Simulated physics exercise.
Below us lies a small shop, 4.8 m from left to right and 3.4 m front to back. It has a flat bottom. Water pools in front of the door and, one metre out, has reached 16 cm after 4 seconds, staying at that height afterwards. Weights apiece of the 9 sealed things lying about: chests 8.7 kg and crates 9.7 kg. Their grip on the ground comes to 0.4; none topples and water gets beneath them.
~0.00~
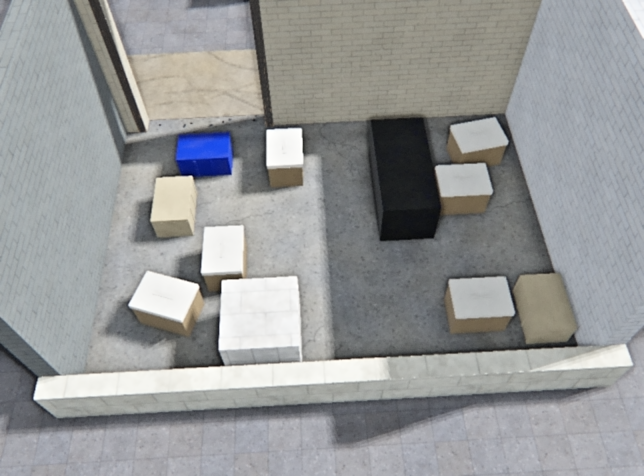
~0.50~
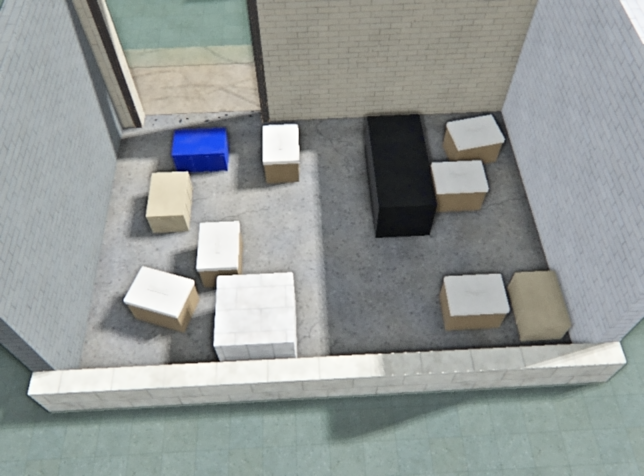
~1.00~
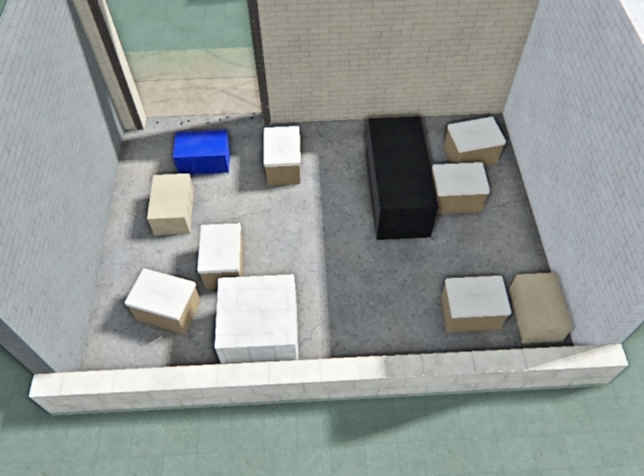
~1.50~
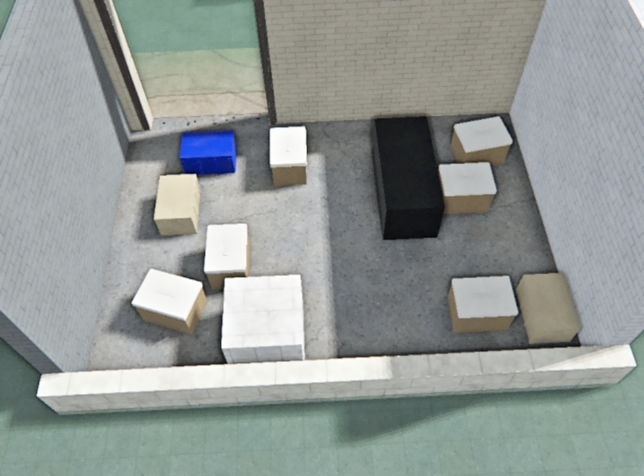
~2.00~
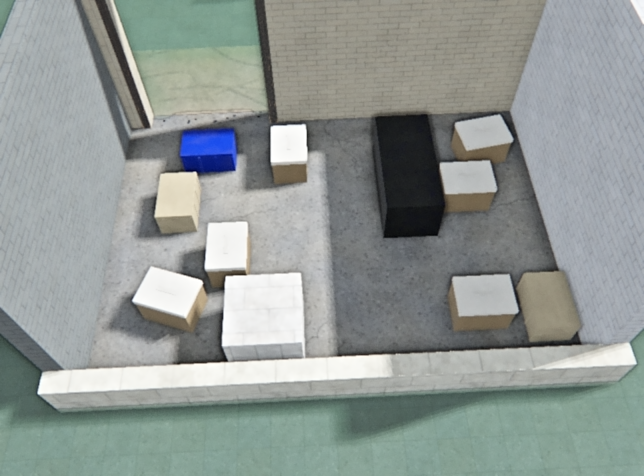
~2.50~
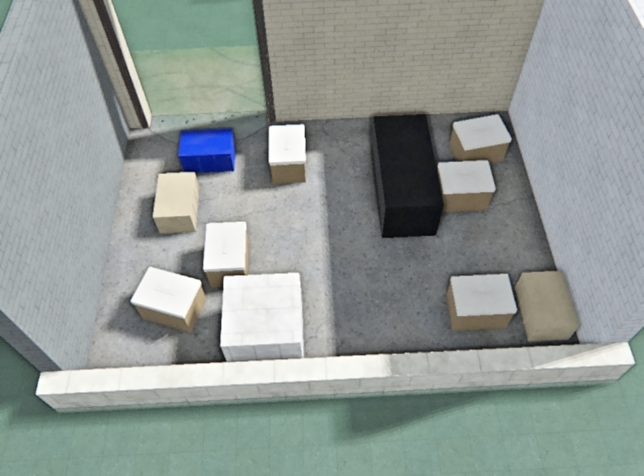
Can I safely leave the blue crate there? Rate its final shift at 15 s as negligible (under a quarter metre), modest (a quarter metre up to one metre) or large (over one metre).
Large.
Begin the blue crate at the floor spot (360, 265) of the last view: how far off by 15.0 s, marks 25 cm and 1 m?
Looks like it is swept a long way.
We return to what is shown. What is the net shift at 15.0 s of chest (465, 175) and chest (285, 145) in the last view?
In turn: 80 cm, 30 cm.
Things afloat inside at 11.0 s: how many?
Tally: 6 of them.
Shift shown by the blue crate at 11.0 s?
Roughly 350 cm.
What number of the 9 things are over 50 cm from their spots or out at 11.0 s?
Result: 4.
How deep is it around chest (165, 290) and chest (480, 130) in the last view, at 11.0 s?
First roughly 12 cm, second roughly 2 cm.
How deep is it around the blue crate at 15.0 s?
Depth: About 13 cm.
After 3.5 s the blue crate is near (206, 159), 0.3 m from its start, aground; 0 afloat.
After 6.8 s the blue crate is near (293, 236), 1.7 m from its start, aground; 3 afloat.
After 11.0 s the blue crate is near (510, 207), 3.5 m from its start, afloat; 6 afloat.
After 15.0 s the blue crate is near (492, 109), 3.4 m from its start, afloat; 9 afloat.
